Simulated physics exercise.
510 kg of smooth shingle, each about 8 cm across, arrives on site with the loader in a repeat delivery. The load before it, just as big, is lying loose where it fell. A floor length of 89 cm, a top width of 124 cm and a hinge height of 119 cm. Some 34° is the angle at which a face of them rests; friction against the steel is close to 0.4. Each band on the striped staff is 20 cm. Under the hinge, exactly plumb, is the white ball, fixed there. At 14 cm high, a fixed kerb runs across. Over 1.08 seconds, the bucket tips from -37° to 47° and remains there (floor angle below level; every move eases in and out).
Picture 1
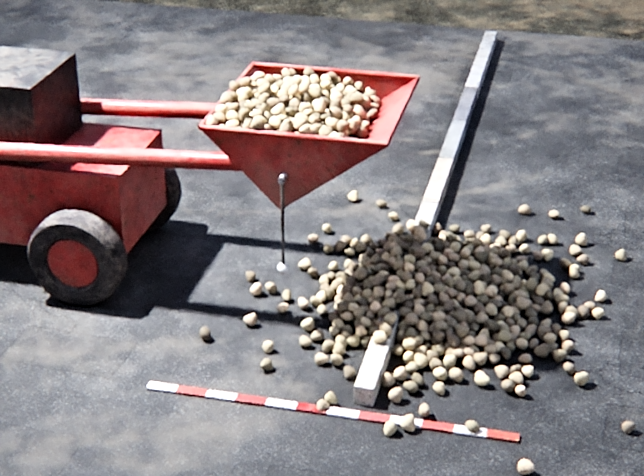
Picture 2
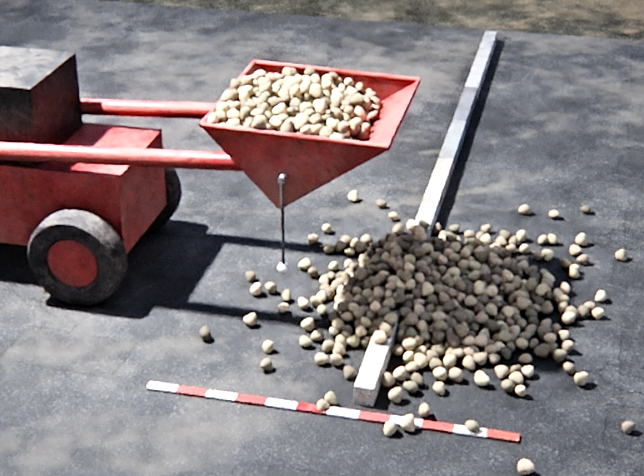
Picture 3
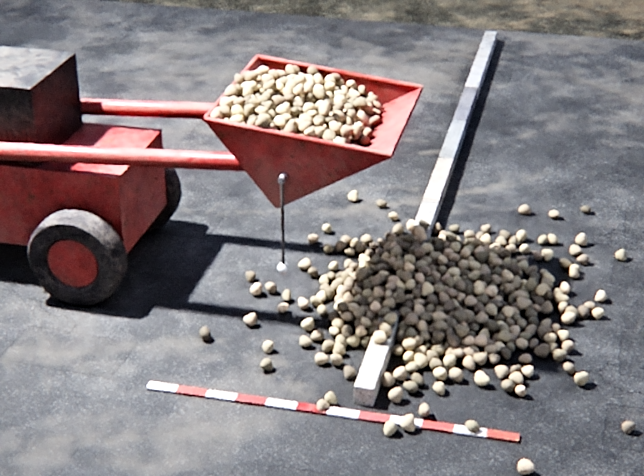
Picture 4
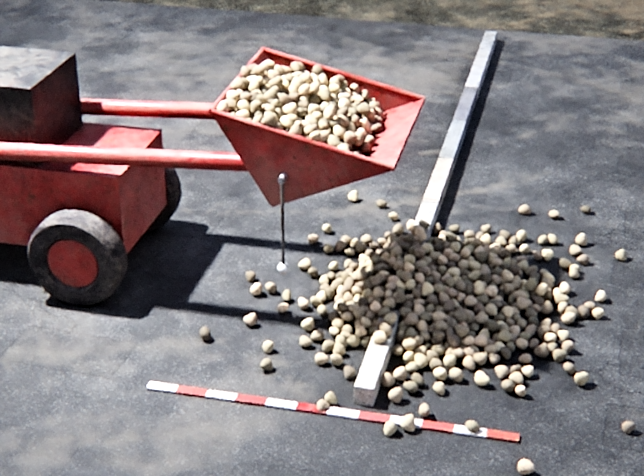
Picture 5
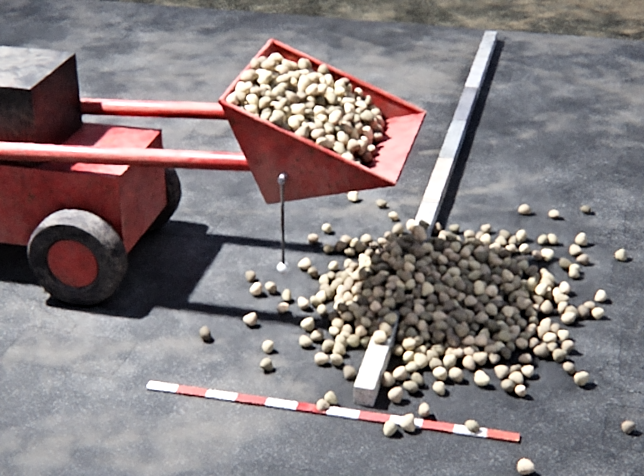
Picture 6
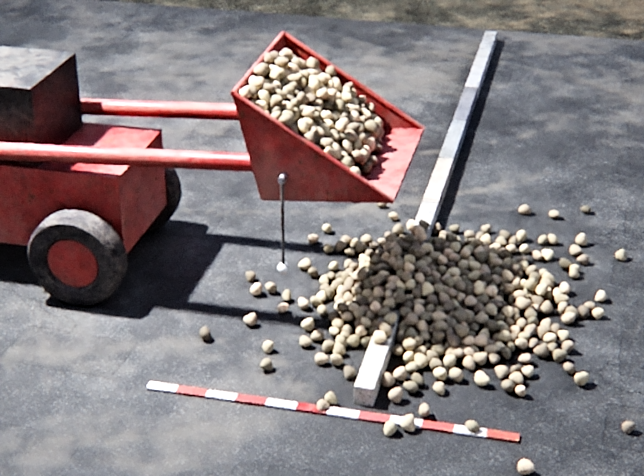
On dark, flat ground, a red machine's raised bucket, heaped with pale round stones, slowly tilted, its left side rising and its right lip lowering, while the loose pile across a long pale kerb stayed still.
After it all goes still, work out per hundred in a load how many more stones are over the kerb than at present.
Around 55 stones per hundred.
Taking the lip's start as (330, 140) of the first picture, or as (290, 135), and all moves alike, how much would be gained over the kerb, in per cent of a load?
I'd guess close to 10 per cent first and close to 0 per cent second.
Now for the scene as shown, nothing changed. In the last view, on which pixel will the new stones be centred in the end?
Roughly pixel (418, 279) in the last view.
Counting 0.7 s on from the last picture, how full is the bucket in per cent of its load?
Reading: Near 35 % of the load.
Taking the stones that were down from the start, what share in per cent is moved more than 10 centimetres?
30 %.
Then, 0.4 s after the last picture the floor is at 34°; in per cent of one load, 97 in the bucket, 35 on this side of the kerb, 68 over the kerb; the foremost stones are past the picture's edge.
Then, 0.7 s after the last picture the floor is at 47°; in per cent of one load, 34 in the bucket, 81 on this side of the kerb, 86 over the kerb; the foremost stones are past the picture's edge.
Then, 1.1 s after the last picture the floor is at 47°; in per cent of one load, 1 in the bucket, 83 on this side of the kerb, 117 over the kerb; the foremost stones are past the picture's edge.
Then, 3.8 s after the last picture the floor is at 47°; in per cent of one load, 0 in the bucket, 77 on this side of the kerb, 123 over the kerb; the foremost stones are past the picture's edge. Net gain over the kerb, 55.
